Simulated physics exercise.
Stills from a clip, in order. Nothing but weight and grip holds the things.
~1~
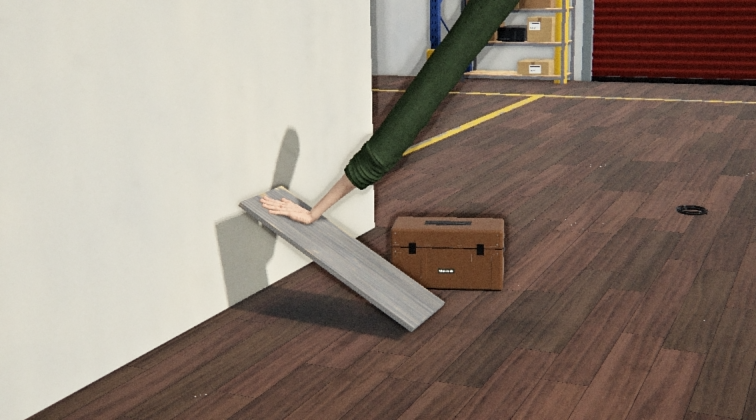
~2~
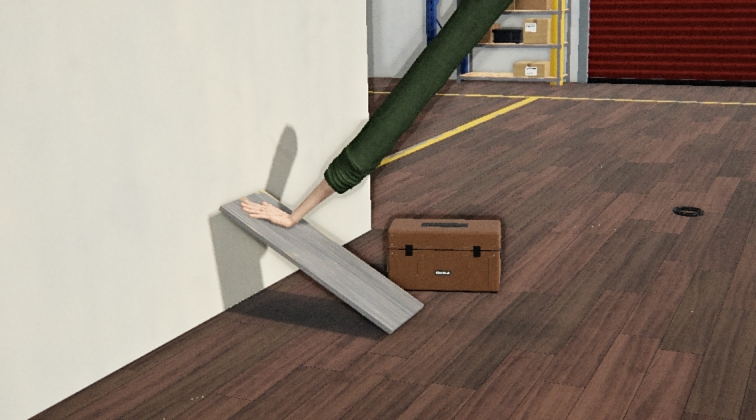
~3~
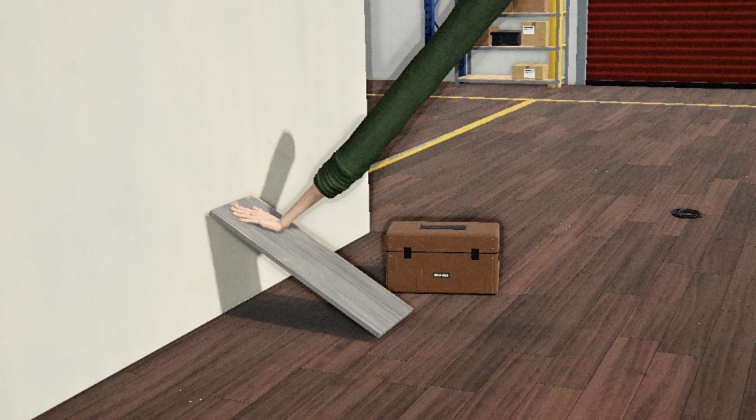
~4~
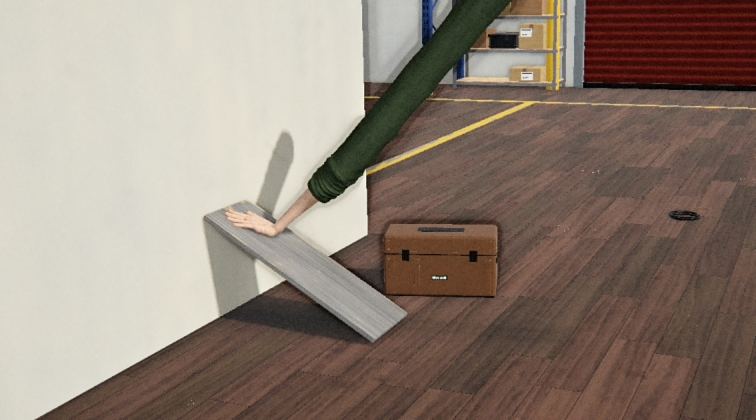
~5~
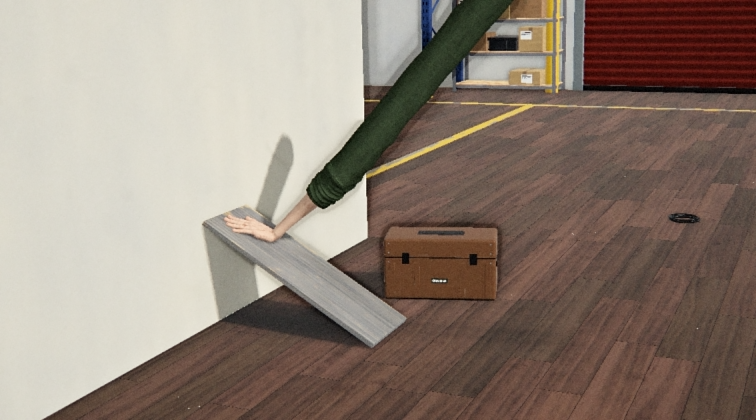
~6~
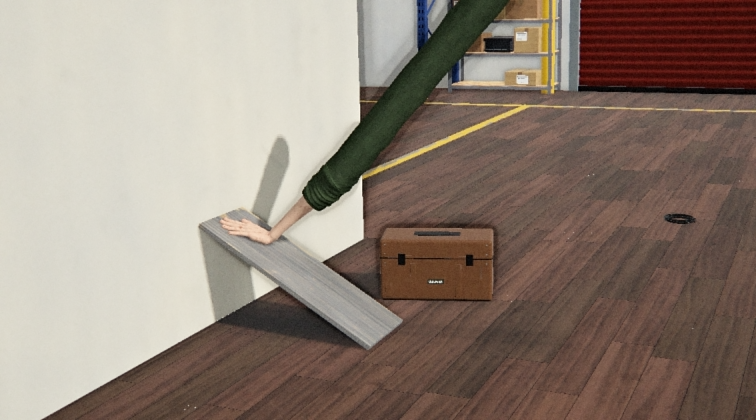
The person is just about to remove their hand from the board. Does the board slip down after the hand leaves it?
It turns unstable.
Then, 0.30 s later than the last frame, grey board 10° lower than it was left near (308, 290).
Then, 0.40 s later than the last frame, grey board 24° lower than it was left near (316, 314).
Then, 0.50 s later than the last frame, grey board 30° lower than it was left near (319, 323).
When it is over, moved from the start, grey board; brown toolbox as before. End places, in pixels of the last picture, grey board near (319, 326). The board slides down.
